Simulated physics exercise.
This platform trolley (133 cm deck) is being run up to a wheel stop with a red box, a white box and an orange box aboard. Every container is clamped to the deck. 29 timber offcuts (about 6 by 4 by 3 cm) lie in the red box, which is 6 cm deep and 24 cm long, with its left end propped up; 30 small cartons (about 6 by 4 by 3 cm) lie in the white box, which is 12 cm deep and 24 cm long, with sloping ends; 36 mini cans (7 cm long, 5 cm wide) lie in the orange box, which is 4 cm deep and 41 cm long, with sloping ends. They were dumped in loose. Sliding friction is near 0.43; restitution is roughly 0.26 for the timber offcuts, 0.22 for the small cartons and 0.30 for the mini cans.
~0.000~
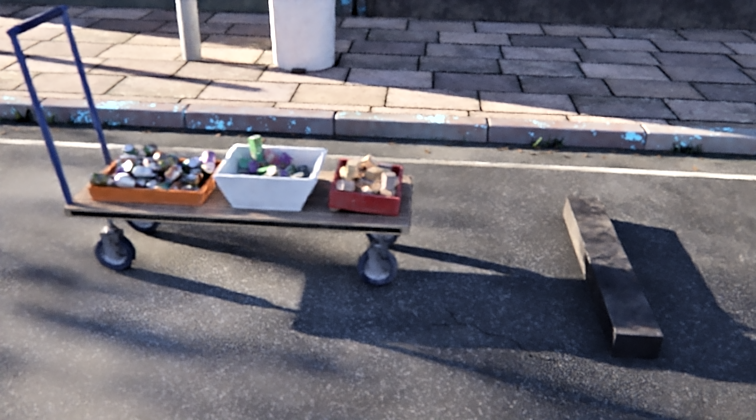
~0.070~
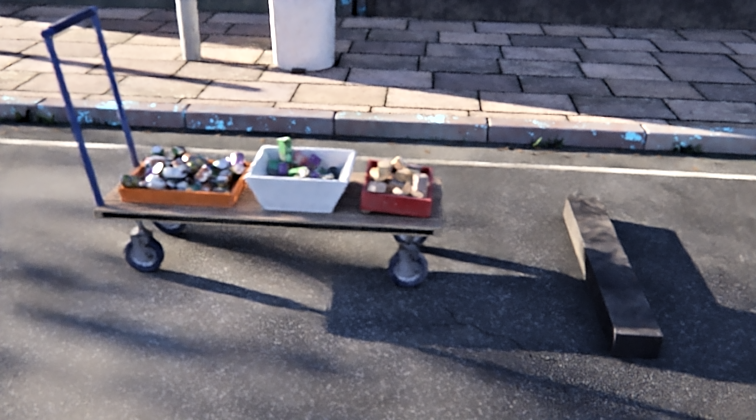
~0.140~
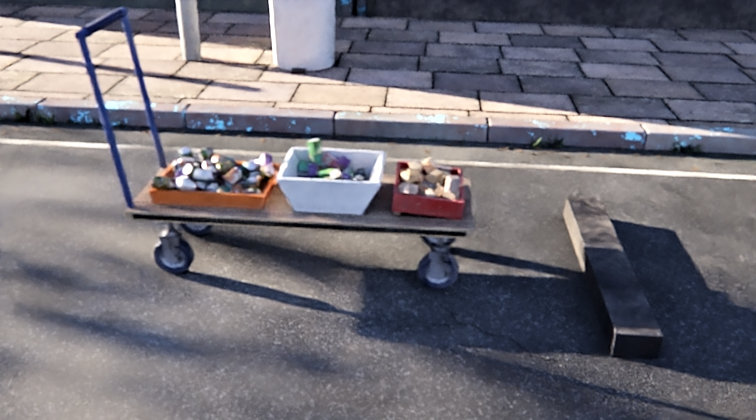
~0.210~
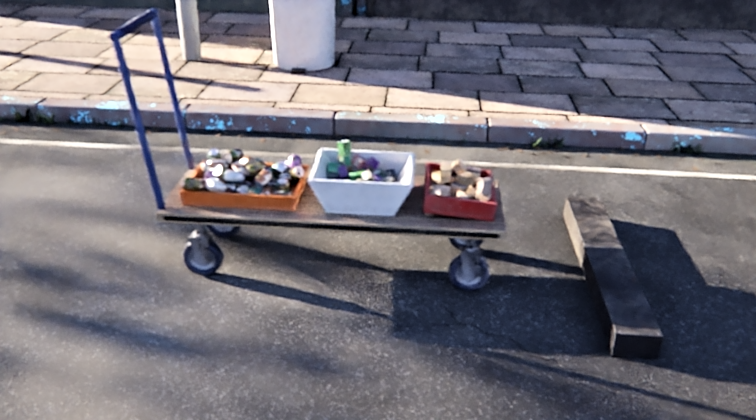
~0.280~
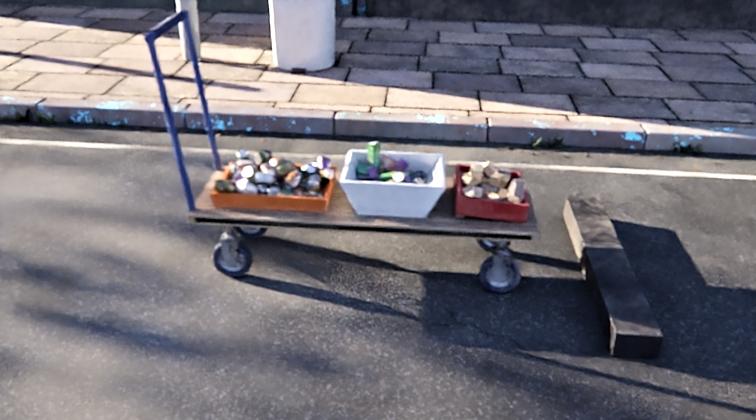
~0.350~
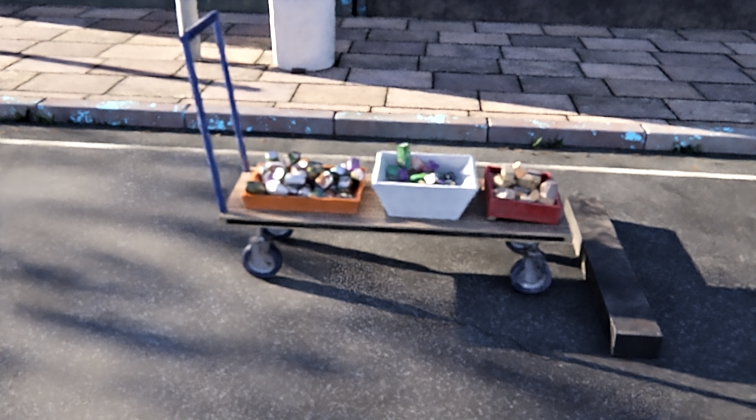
A flat trolley with a blue handle rolled steadily to the right across the pavement, carrying orange, white and red boxes of loose items, and drew close to a dark block lying on the ground.
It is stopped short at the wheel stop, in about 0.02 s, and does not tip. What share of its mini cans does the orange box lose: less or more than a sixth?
The orange box loses more than a sixth of its mini cans.
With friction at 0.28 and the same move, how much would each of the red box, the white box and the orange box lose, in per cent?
In that case red box 20, white box 10, orange box 20 per cent.
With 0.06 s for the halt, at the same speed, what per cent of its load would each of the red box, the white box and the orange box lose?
Then red box 20, white box 0, orange box 20 per cent.
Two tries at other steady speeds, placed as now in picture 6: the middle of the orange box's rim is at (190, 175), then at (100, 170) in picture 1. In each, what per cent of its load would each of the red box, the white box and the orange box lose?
Red box 20 then 20, white box 0 then 20, orange box 10 then 40 per cent.
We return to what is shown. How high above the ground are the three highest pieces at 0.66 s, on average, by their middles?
About 46 cm.
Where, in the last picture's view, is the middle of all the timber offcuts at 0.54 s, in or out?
At about (576, 193).
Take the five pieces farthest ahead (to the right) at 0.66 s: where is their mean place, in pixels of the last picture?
Near (608, 199).
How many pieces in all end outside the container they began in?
Some 12 pieces.
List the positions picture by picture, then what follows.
In the first frame (we follow the rim corner now nearest the camera), orange box at (200, 192); red box at (397, 198); 77 cm still to roll; nothing out yet.
In the second frame, orange box at (231, 194); red box at (429, 200); 65 cm still to roll.
In the third frame, orange box at (262, 195); red box at (461, 201); 53 cm still to roll.
In the fourth frame, orange box at (293, 197); red box at (493, 203); 41 cm still to roll.
In the fifth frame, orange box at (324, 199); red box at (526, 205); 29 cm still to roll.
In the sixth frame, orange box at (356, 200); red box at (558, 206); 16 cm still to roll; nothing out yet.
After 0.44 s, contact.
After 0.54 s, 1 of 29 out of the red box, 0 of 30 out of the white box and 2 of 36 out of the orange box.
After 0.66 s, 2 of 29 out of the red box, 0 of 30 out of the white box and 5 of 36 out of the orange box.
After 0.89 s, 3 of 29 out of the red box, 0 of 30 out of the white box and 8 of 36 out of the orange box.
Final count (at 1.39 s), 3 of 29 out of the red box, 0 of 30 out of the white box and 10 of 36 out of the orange box. Asked share, 10 of 36, 28 per cent.
